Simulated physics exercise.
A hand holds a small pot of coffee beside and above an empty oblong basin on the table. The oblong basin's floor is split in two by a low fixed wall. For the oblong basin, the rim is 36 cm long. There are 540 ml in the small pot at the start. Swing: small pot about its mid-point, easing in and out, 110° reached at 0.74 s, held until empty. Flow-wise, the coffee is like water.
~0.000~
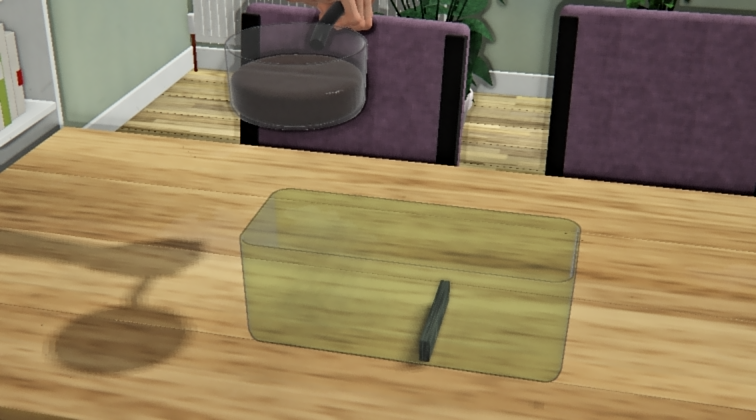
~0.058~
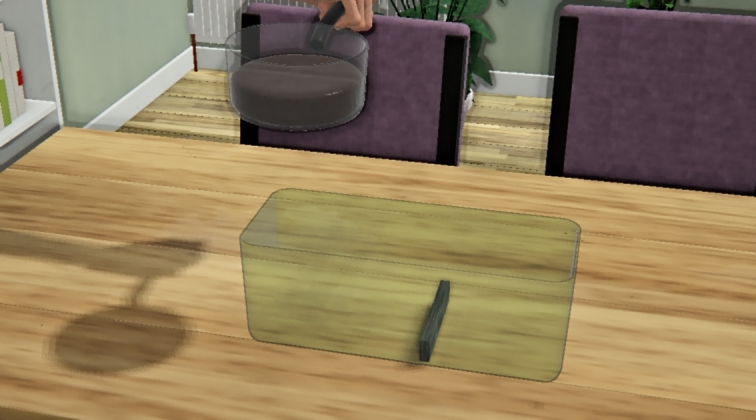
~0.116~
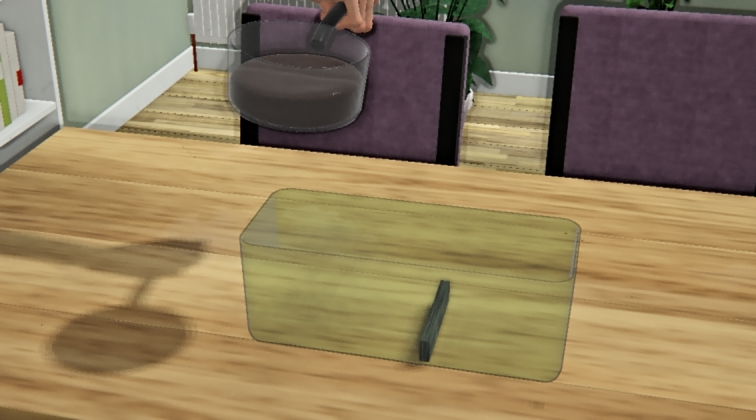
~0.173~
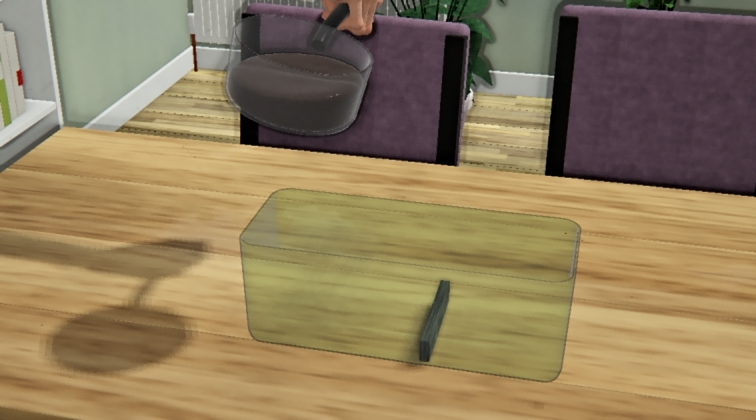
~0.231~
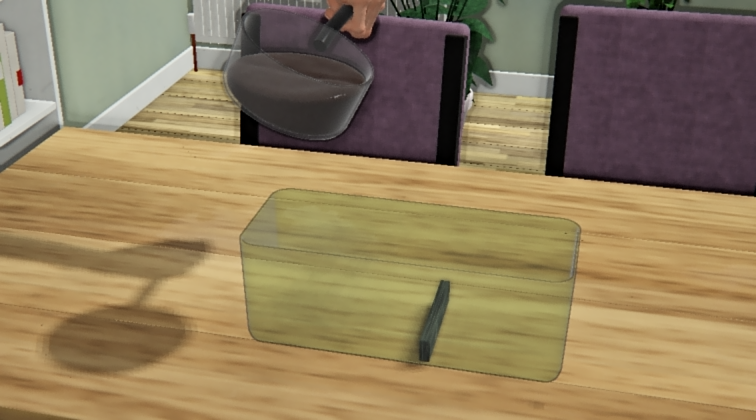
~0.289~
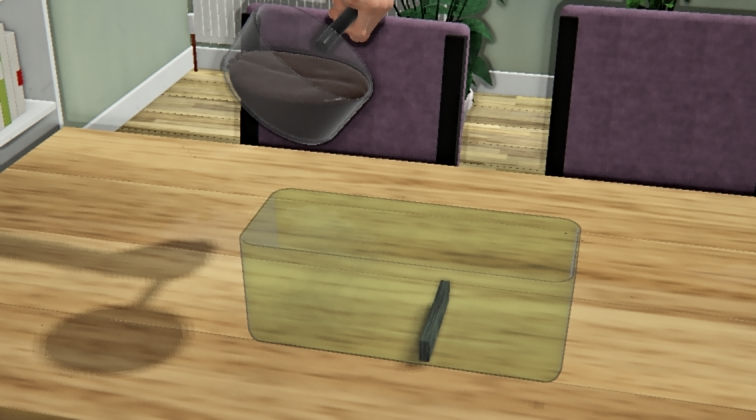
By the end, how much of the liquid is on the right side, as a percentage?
Around 15 percent.
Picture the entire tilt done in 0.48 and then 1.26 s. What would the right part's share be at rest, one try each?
Around 20 per cent first, around 20 per cent next.
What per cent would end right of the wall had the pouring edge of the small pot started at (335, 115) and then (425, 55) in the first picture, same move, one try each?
20 in a hundred, followed by 65 in a hundred.
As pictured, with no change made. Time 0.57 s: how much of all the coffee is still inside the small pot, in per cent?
26 %.
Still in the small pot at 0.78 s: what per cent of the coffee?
5 %.
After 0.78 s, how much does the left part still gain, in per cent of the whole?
Some 8 per cent.
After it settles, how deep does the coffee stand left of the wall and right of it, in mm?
About 16 mm left, about 4 mm right.
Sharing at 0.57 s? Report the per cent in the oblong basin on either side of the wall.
I'd say about 26 left and about 0 right.
Then, 0.57 s in, the tilt is 97° and 27 per cent is still to pour, 25 is left of the wall and 0 right of it.
Then, 0.78 s in, the tilt is 110° and 5 per cent is still to pour, 75 is left of the wall and 8 right of it.
Then, 1.00 s in, the tilt is 110° and 0 per cent is still to pour, 83 is left of the wall and 13 right of it.
Then, 1.24 s in, the tilt is 110° and 0 per cent is still to pour, 83 is left of the wall and 15 right of it.
Finally, 83 per cent lies left of the wall, 15 right of it and 2 outside.
